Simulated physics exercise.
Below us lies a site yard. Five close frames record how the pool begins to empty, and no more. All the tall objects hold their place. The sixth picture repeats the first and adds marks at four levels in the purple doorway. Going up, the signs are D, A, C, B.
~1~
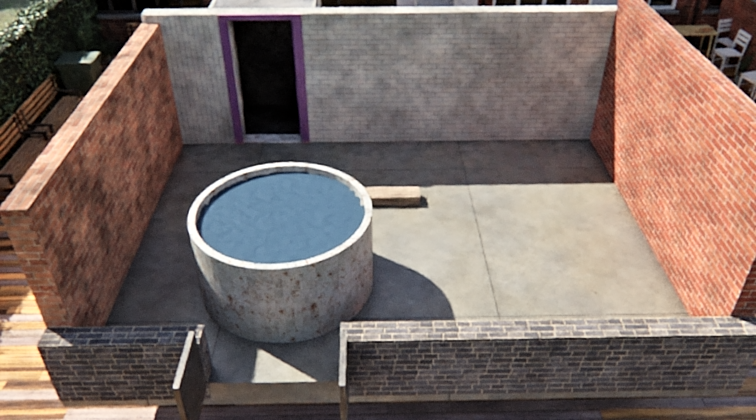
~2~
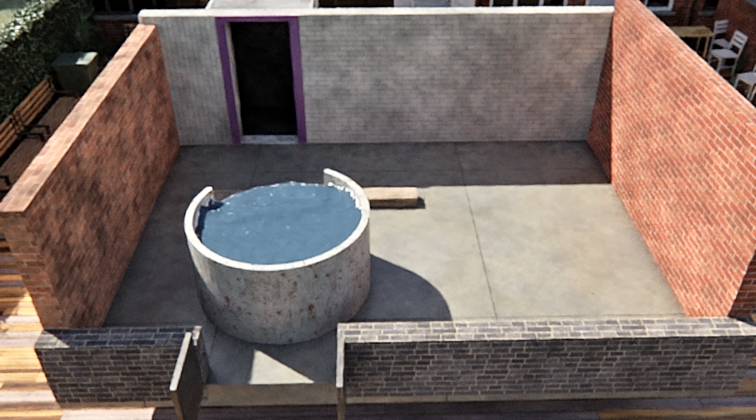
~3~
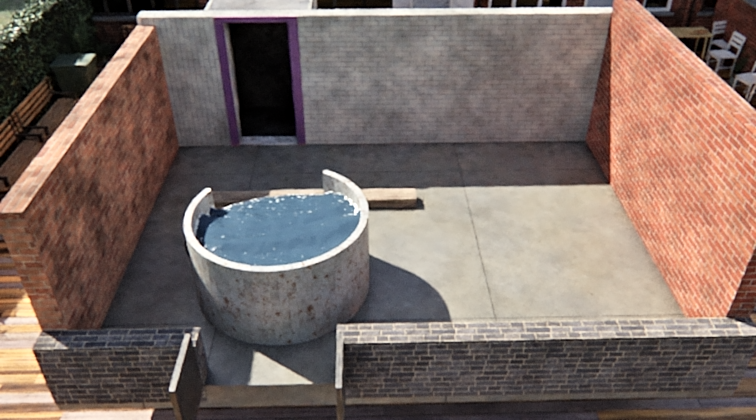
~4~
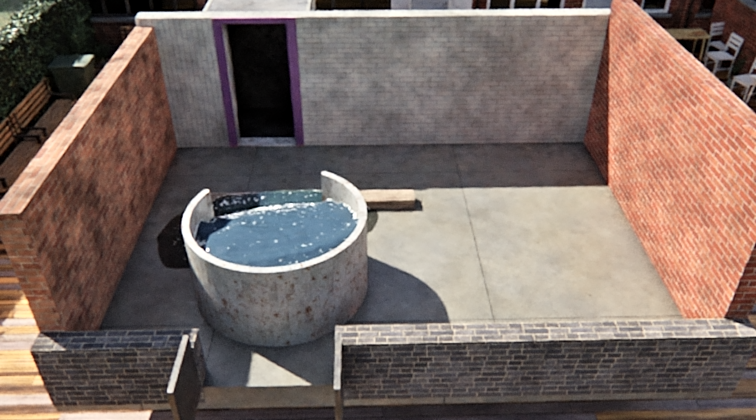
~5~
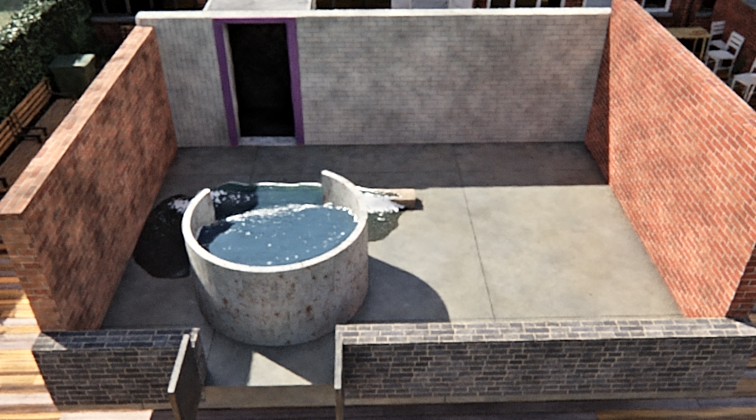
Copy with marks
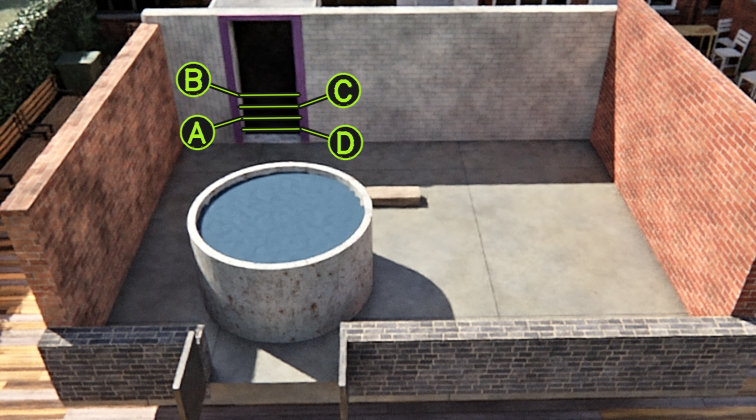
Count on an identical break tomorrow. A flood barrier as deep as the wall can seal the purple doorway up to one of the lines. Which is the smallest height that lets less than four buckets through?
Go for A.
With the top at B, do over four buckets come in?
No, that is safe.
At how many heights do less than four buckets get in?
Three of the four.
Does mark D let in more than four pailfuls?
Yes.
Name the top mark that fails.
The answer is D.
In lime, A at (270, 118); B at (268, 94); C at (269, 106); D at (272, 129); from the bottom up D, A, C, B.
With A, a splash gets over, under a bucket.
With B, nothing gets over.
With C, nothing gets over.
With D, about 9 bucketfuls get in.
